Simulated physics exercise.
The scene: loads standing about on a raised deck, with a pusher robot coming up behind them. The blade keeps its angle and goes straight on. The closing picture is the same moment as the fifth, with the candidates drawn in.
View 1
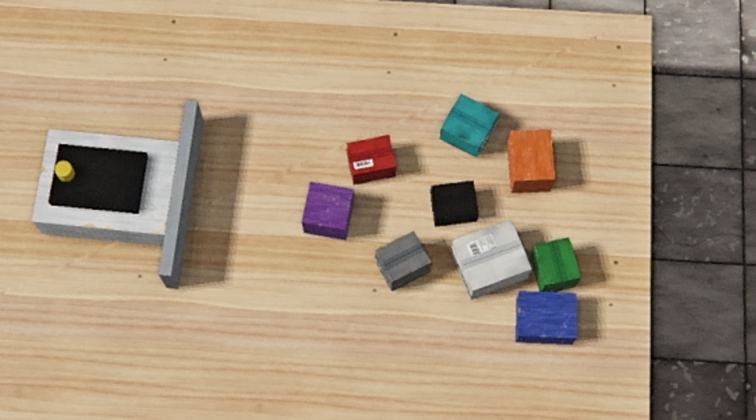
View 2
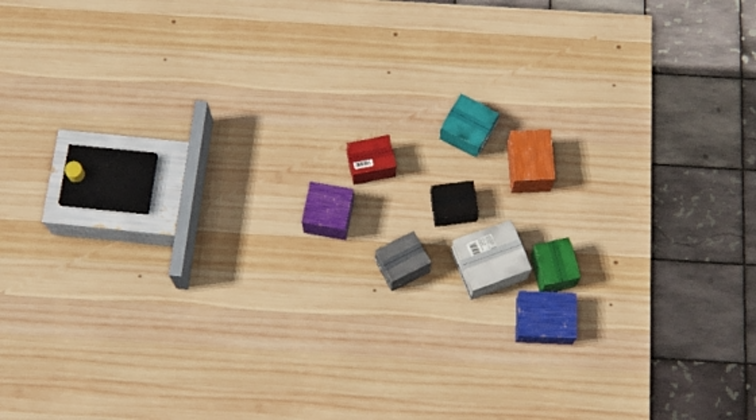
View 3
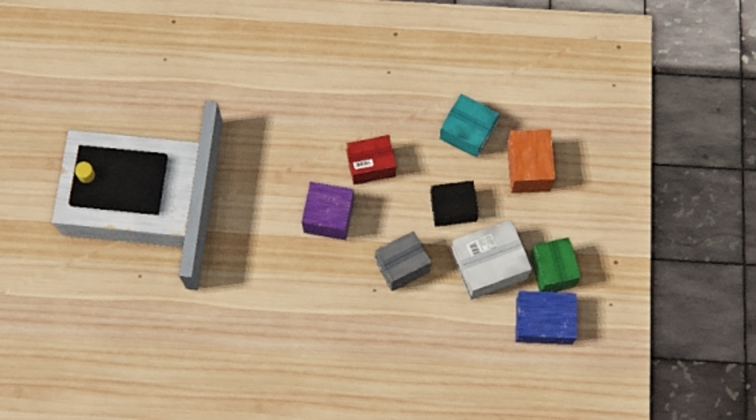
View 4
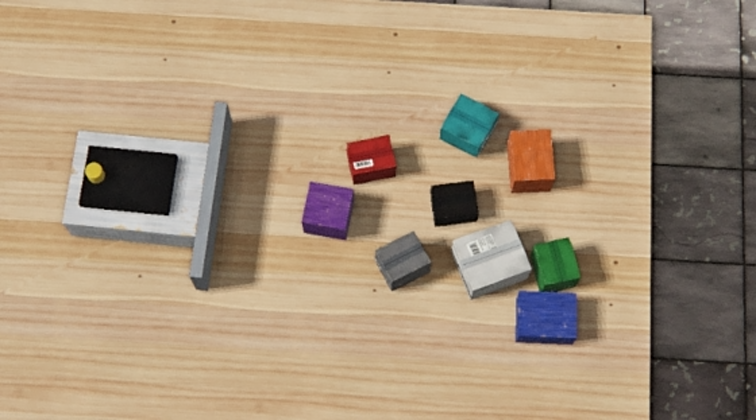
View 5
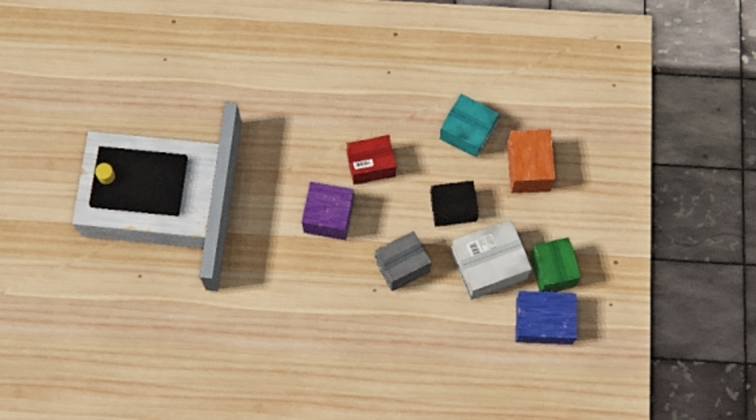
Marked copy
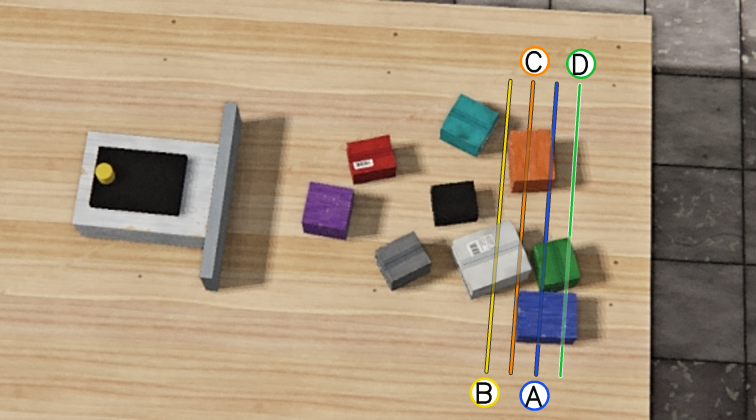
A pusher robot with a wide grey blade creeping right across a wooden deck towards scattered colourful boxes, which remain still.
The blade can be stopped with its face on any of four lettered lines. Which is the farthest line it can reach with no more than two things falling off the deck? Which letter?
The farthest such stop is D.
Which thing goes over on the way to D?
The green box.
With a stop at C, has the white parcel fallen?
By then, no.
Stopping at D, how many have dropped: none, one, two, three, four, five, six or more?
One.
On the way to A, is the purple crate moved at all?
Yes.
On the copy, A at (547, 224); B at (499, 221); C at (522, 223); D at (570, 226).
On D. First, robot (271, 189); red parcel (380, 163); purple crate (373, 213).
Then, robot (397, 196); green box (599, 269); white parcel (548, 267).
Finally, robot (497, 202); green box over the edge; white parcel (647, 278); one fallen.
By contrast, A is within the limit but short; B is within the limit but short; C is within the limit but short.
